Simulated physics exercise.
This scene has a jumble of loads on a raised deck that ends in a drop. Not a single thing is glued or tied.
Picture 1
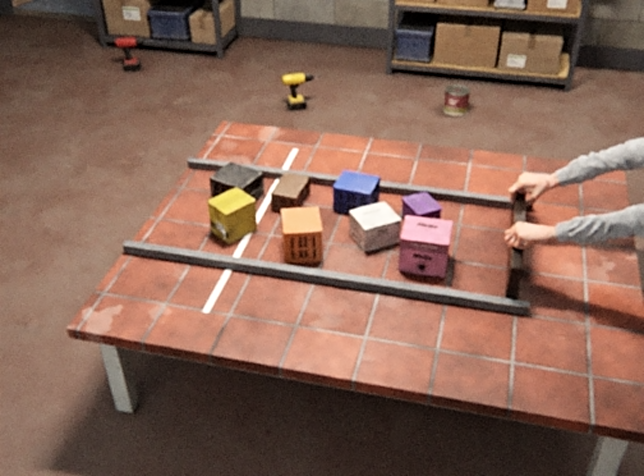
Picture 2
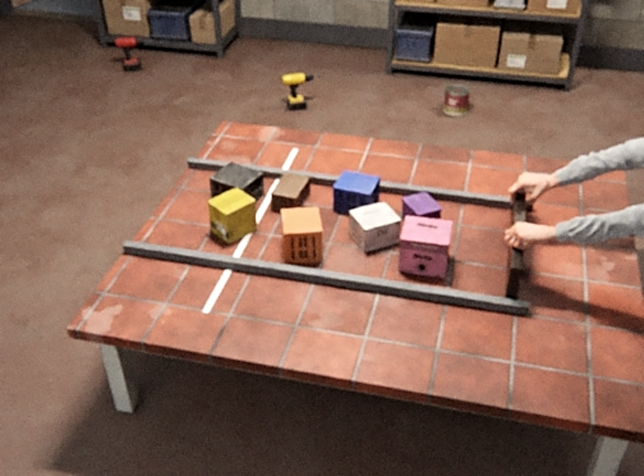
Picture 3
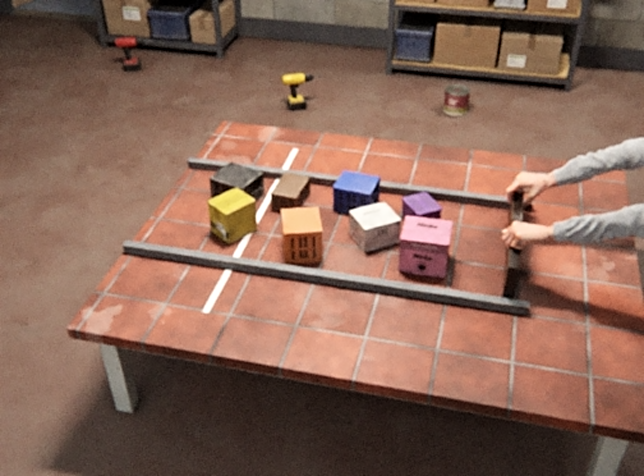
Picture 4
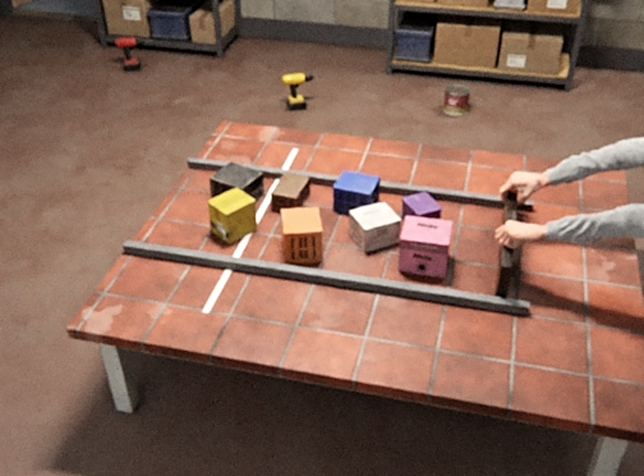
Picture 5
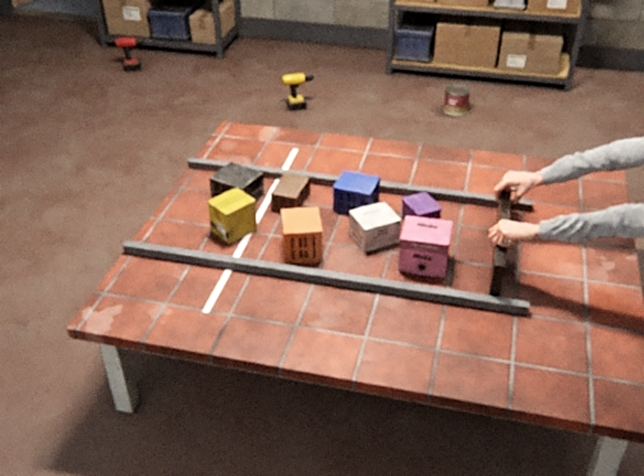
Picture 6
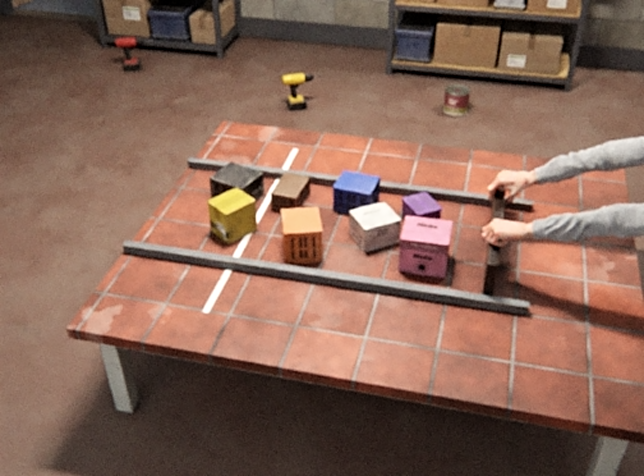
On a tiled table in a workshop, two hands slowly slid a dark plank a short way left between two rails, toward a group of colourful boxes that stayed still near a white line.
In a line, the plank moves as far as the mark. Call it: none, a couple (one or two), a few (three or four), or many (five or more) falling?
Call: A couple.
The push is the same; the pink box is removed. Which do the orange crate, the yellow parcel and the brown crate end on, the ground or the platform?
The orange crate is still there. The yellow parcel is still there. The brown crate is still there.
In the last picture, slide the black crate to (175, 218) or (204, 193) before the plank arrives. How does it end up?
The black crate drops off; tumbles off.
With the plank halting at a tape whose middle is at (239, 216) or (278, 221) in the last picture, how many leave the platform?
The counts: 2 and 0.
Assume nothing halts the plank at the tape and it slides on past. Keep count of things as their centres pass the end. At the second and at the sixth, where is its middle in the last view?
First roughly (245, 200), later roughly (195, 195).
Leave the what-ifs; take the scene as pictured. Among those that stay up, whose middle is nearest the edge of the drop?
The yellow parcel is the one.
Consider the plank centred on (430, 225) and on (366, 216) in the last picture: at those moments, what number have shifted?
At the first spot 3, then 5.
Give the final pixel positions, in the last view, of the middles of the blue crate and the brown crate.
The blue crate stops around (229, 176); the brown crate around (196, 180).
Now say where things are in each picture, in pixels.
The first frame shows black crate (237, 186); yellow parcel (233, 216); brown crate (291, 193); plank (516, 237); tape (257, 218).
The second frame shows yellow parcel (233, 216); pink box (425, 246).
The third frame shows brown crate (291, 193); blue crate (356, 194).
The fourth frame shows black crate (237, 186); orange crate (302, 235).
The fifth frame shows yellow parcel (233, 216); purple tote (421, 212).
The sixth frame shows black crate (237, 186); yellow parcel (233, 216); brown crate (291, 193); plank (495, 234); tape (257, 218).
Early on, none off yet; black crate at rest near (237, 186); yellow parcel at rest near (233, 216); brown crate at rest near (291, 193).
Finally, the number that fall off is one or two; lost, black crate.
